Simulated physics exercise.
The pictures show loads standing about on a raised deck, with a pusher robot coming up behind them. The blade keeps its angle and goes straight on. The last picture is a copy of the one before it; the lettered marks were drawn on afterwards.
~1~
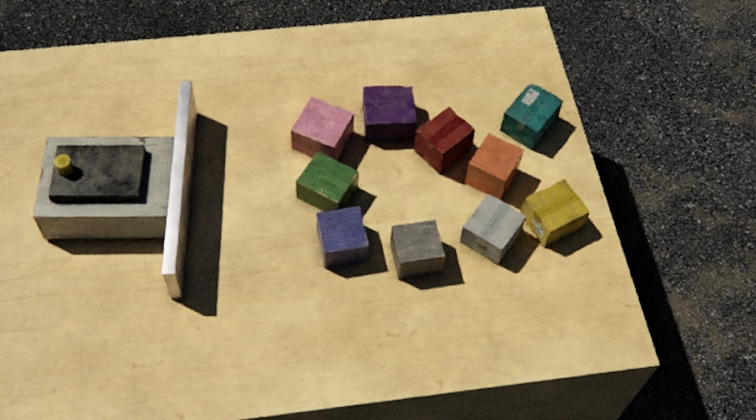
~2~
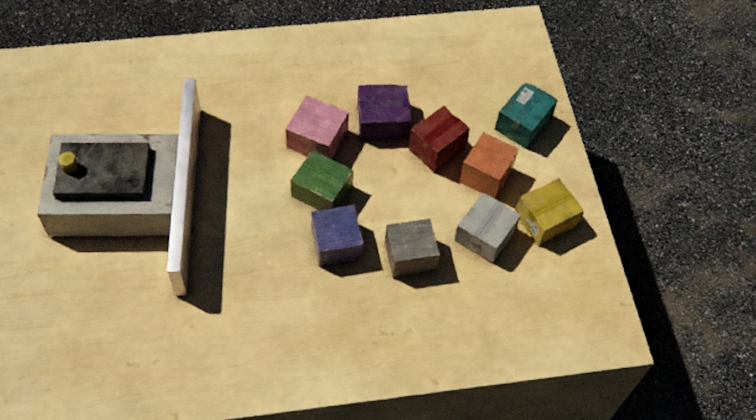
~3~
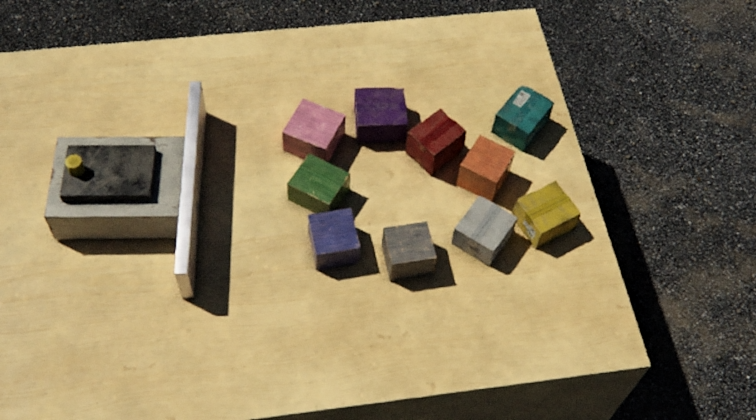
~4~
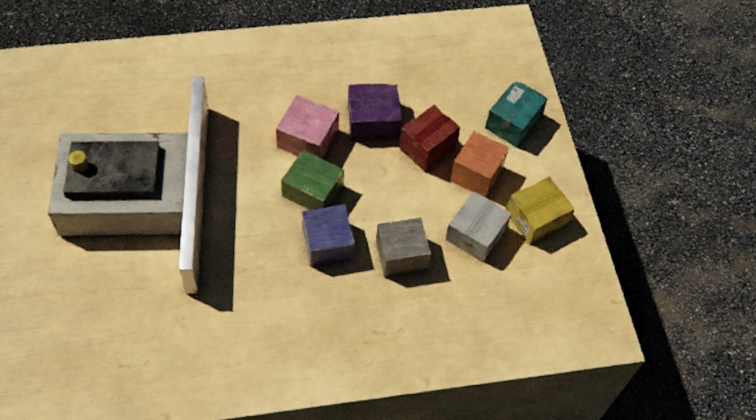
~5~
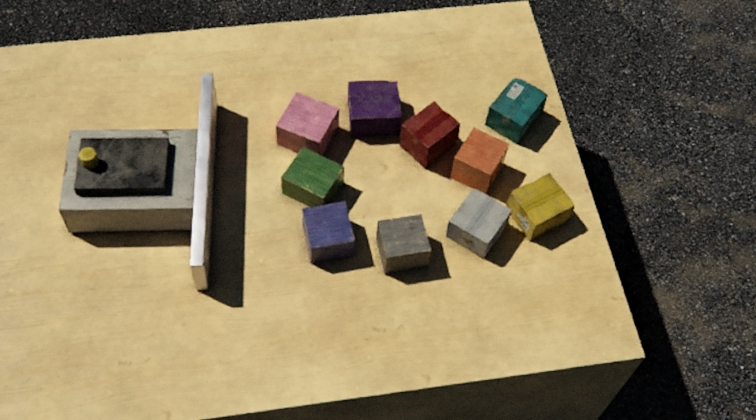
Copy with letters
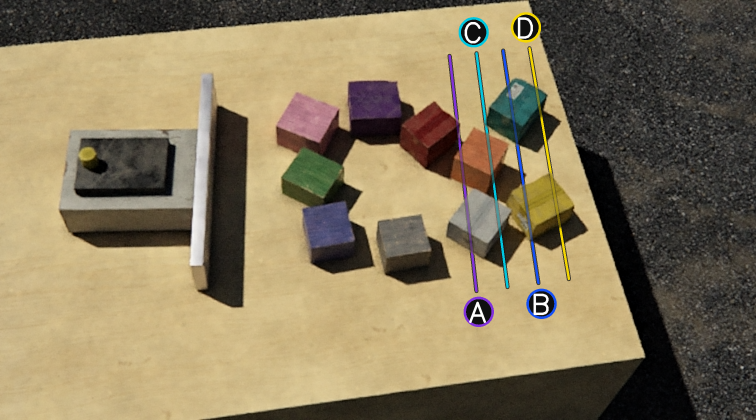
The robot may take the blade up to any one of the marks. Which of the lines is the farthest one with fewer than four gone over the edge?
As far as mark C.
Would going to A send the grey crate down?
By then, no.
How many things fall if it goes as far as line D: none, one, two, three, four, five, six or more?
Six or more.
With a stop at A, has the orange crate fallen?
No.
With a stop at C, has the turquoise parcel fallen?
By then, yes.
On the marked copy, A at (462, 164); B at (519, 158); C at (491, 161); D at (548, 155).
Following C. Soon after the start, robot (239, 153); purple box (387, 108); pink crate (339, 123).
Later, robot (346, 142); yellow parcel (568, 195); turquoise parcel (530, 111).
In the end, robot (425, 134); turquoise parcel over the edge; yellow parcel over the edge; two fallen.
As for the rest, A is within the limit but short; B drops five; D drops seven.
